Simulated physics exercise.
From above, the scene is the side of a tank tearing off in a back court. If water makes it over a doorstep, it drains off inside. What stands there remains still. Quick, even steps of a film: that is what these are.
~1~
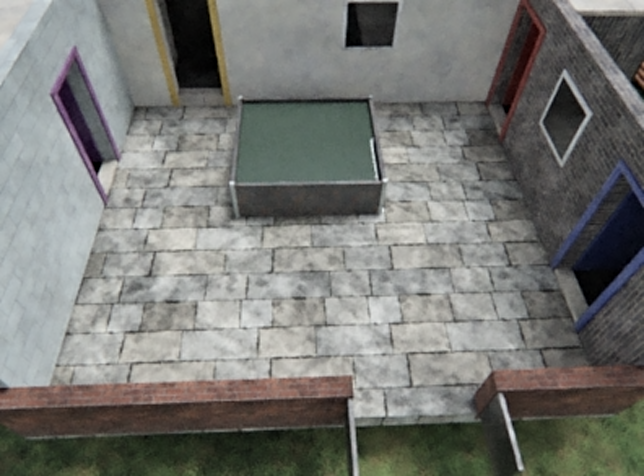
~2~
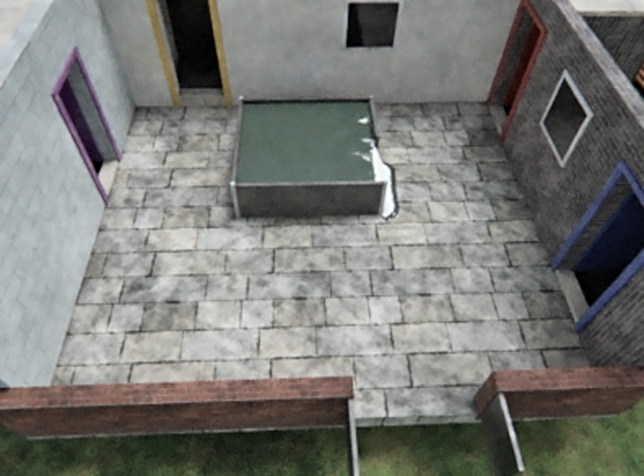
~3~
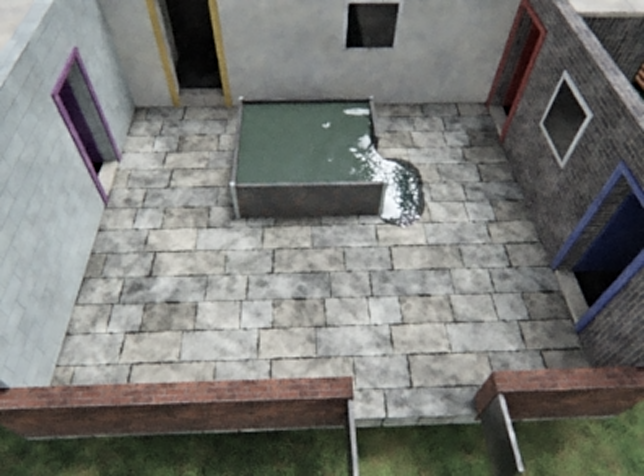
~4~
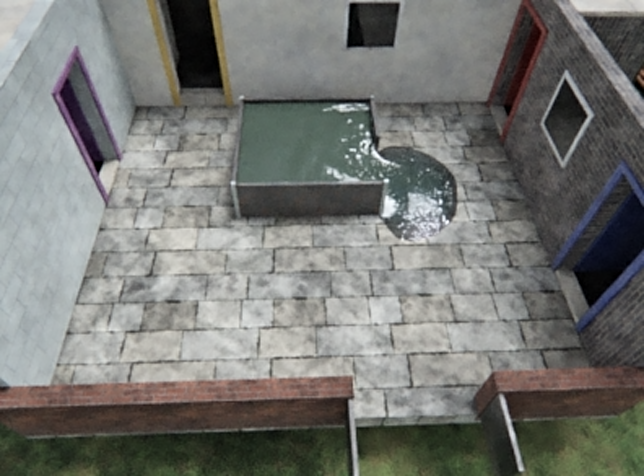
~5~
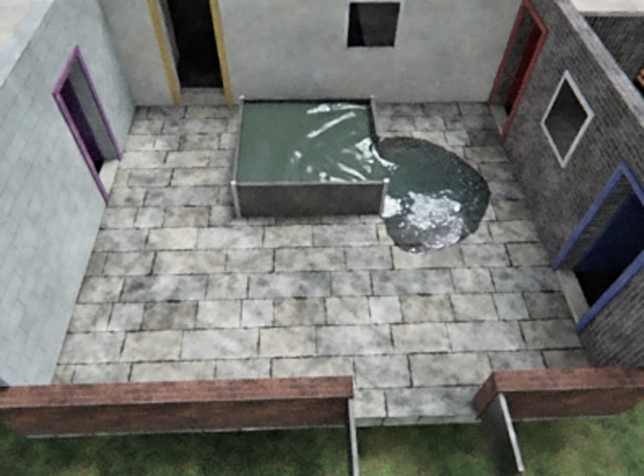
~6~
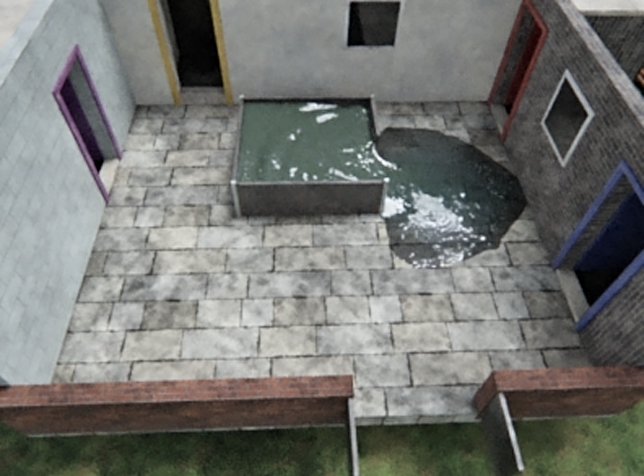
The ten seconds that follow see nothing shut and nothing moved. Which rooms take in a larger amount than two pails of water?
Red door: Over the line on that one; blue door: Over the line on that one; yellow door: Not over the line on that one; purple door: Not over the line on that one.
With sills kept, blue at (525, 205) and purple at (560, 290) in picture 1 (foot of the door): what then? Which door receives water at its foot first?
That's the blue door.
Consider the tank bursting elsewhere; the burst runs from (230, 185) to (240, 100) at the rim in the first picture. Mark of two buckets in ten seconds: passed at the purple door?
Result - purple door: Beyond the limit.
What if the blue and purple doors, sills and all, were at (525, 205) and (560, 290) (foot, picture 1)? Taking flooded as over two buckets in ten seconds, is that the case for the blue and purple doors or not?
So the blue one runs past it while the purple one runs past it.
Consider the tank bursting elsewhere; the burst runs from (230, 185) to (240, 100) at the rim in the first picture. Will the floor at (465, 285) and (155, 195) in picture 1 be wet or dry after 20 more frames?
Still dry, Soaked.
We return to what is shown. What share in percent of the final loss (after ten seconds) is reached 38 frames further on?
My figure is about 60 in a hundred.
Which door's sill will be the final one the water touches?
That is the purple one.
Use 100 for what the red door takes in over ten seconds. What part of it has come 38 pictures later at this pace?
That share would be near 90 %.
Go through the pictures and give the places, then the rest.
In the first picture, the water tank at (307, 141) is whole and still.
In the second picture, water pours out at (376, 179) and has run to (388, 214).
In the third picture, water pours out at (376, 181) and has run to (411, 168).
In the fourth picture, water pours out at (376, 182) and has run to (447, 174).
In the fifth picture, the front is at (485, 196), out from the gap at (377, 181).
In the sixth picture, the front is at (522, 200), out from the gap at (377, 180).
A moment on, water covers 20 % of the floor; the red door wet at the sill, nothing in, the blue door wet at the sill, nothing in, the yellow door not reached, the purple door not reached.
Next, water covers 30 % of the floor; the red door under two buckets in, the blue door under two buckets in, the yellow door not reached, the purple door not reached.
Then, water covers 40 % of the floor; the red door over two buckets in, the blue door over two buckets in, the yellow door not reached, the purple door not reached.
Later, water covers 80 % of the floor; the red door over two buckets in, the blue door over two buckets in, the yellow door wet at the sill, nothing in, the purple door not reached.
In the end, water covers 95 % of the floor; the red door far over two buckets in, the blue door far over two buckets in, the yellow door wet at the sill, nothing in, the purple door wet at the sill, nothing in.
